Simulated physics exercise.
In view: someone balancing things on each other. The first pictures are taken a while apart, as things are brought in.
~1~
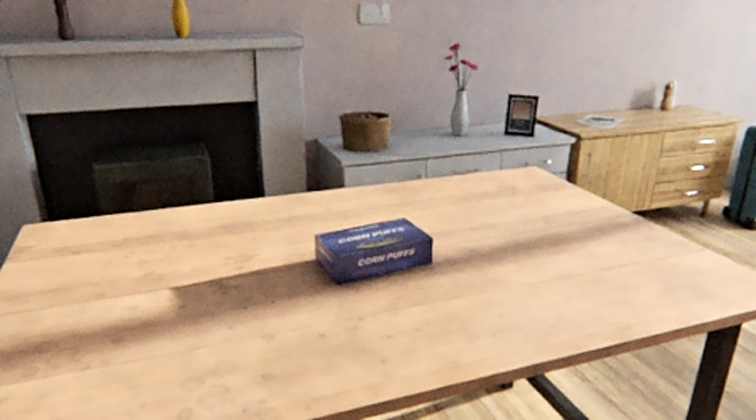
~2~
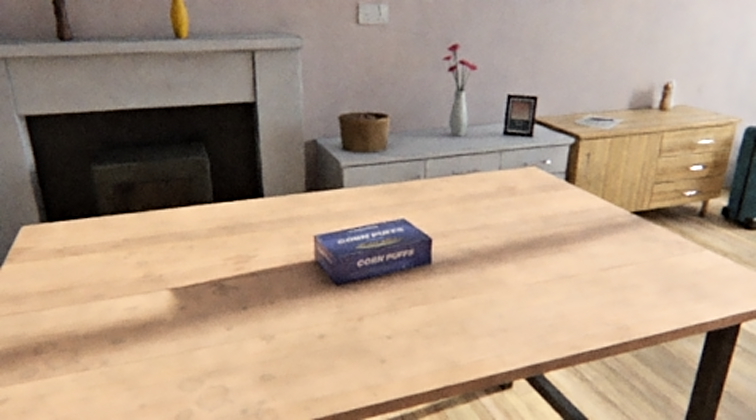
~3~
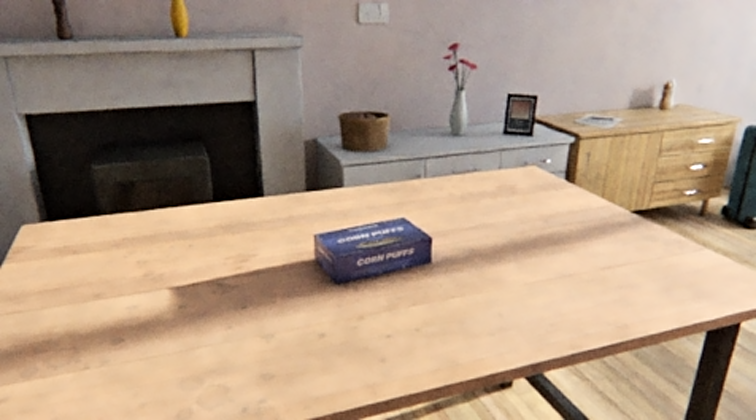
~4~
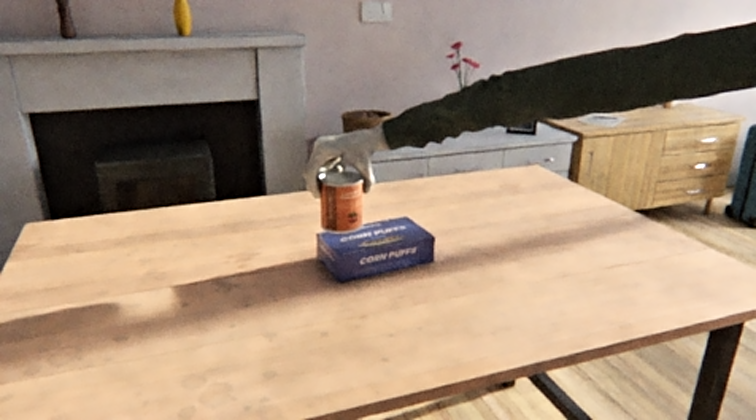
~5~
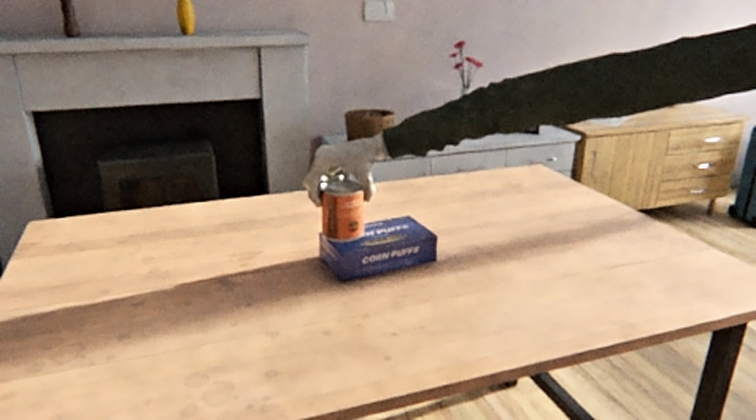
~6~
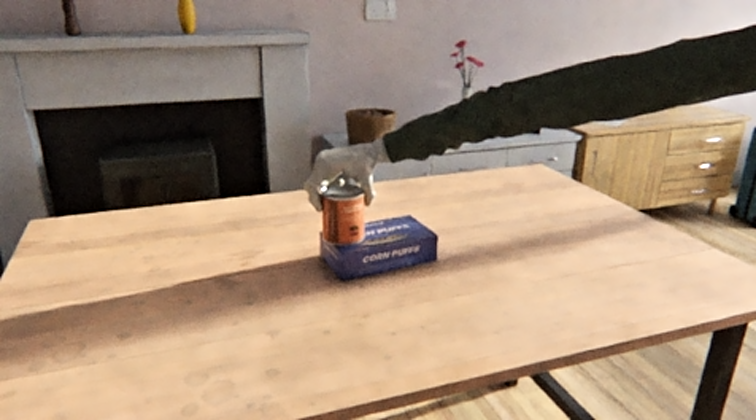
The video shows a blue packet lying on a wooden table, then a gloved hand on a dark-sleeved arm reaching in from the right, lowering an orange tin onto the packet's left part and keeping hold of it.
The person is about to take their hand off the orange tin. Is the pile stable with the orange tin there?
It holds.
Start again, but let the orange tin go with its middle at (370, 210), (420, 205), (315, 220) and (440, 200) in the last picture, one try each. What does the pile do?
In the first case it keeps its balance; in the second case it holds; in the third case it comes apart; in the fourth case it loses its balance.
Then, 0.40 s later than the last frame, all is still.
Then, 0.80 s later than the last frame, orange tin resting near (343, 214).
When it is over, both as before. End places, in pixels of the last picture, orange tin near (343, 214). The pile keeps its balance.
